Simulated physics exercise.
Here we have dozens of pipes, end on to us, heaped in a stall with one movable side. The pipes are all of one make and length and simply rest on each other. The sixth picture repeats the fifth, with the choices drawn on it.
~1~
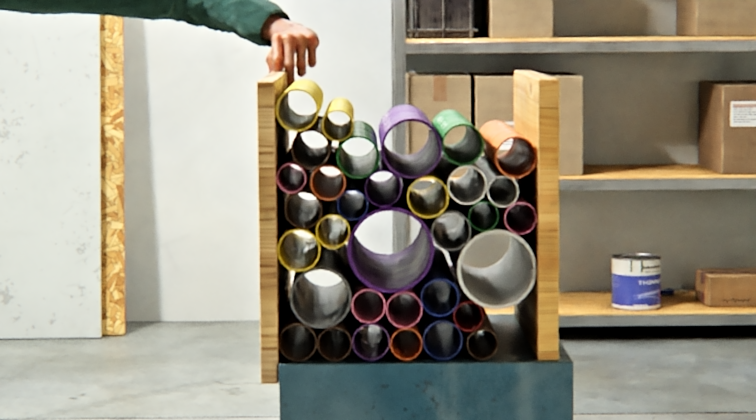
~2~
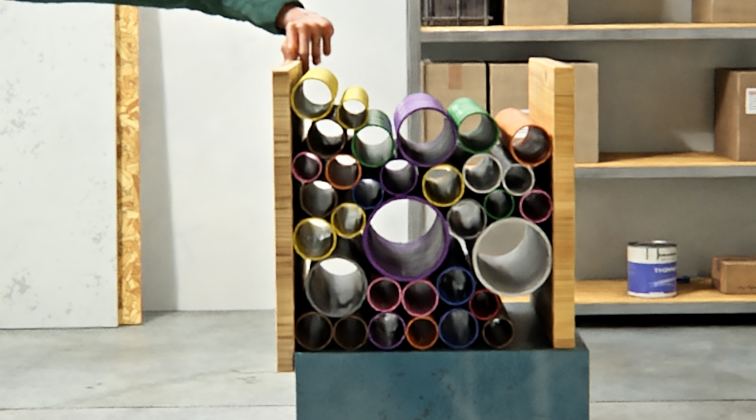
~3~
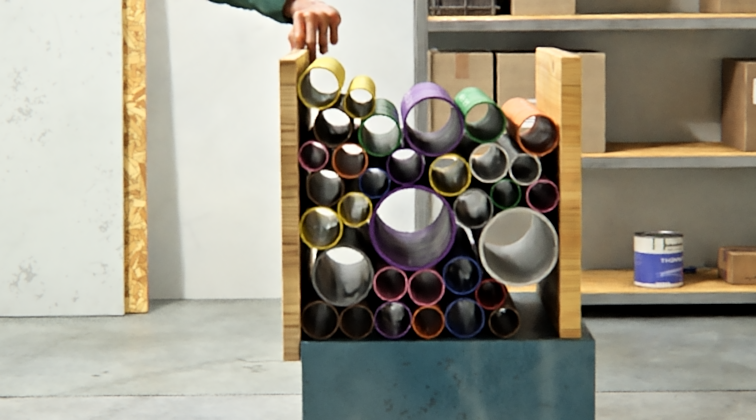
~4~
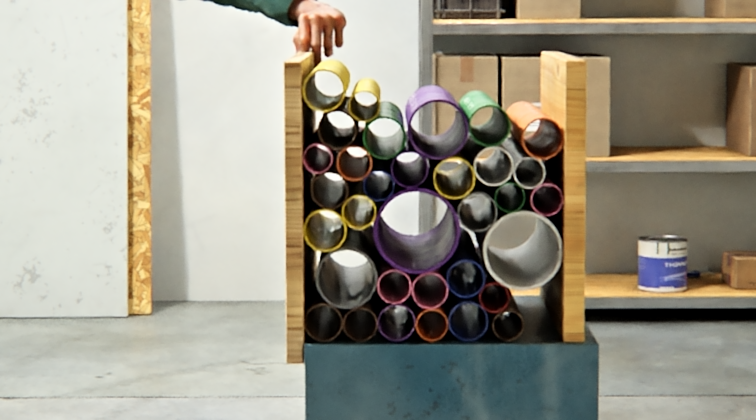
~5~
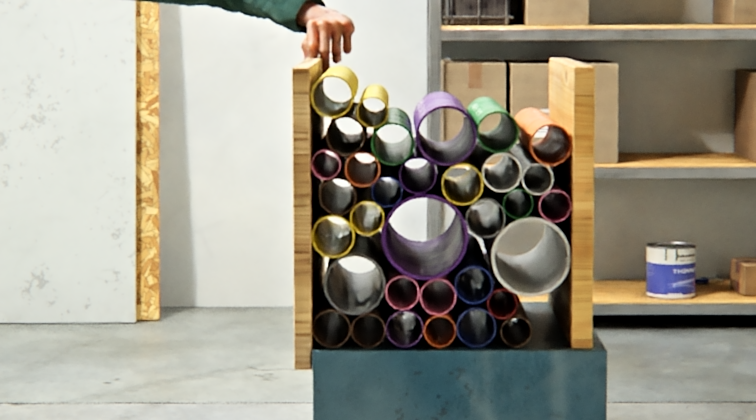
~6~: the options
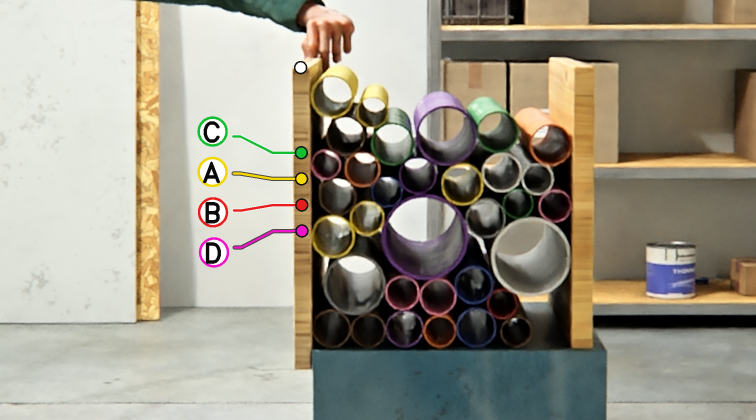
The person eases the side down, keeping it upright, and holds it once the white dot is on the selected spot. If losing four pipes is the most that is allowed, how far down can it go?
B is the limit.
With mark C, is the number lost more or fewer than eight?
At C, fewer than eight.
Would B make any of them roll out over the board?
Yes, at B.
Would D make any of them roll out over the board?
Yes.
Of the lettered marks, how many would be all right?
Three of them.
On the copy, A at (301, 179); B at (301, 205); C at (301, 153); D at (302, 231); the white dot at (300, 67).
On B. First, top of the board (310, 129).
Then, top of the board (311, 200).
Finally, top of the board (311, 204), four out over the board.
By contrast, A one out over the board; C none out over the board; D more than four out over the board.
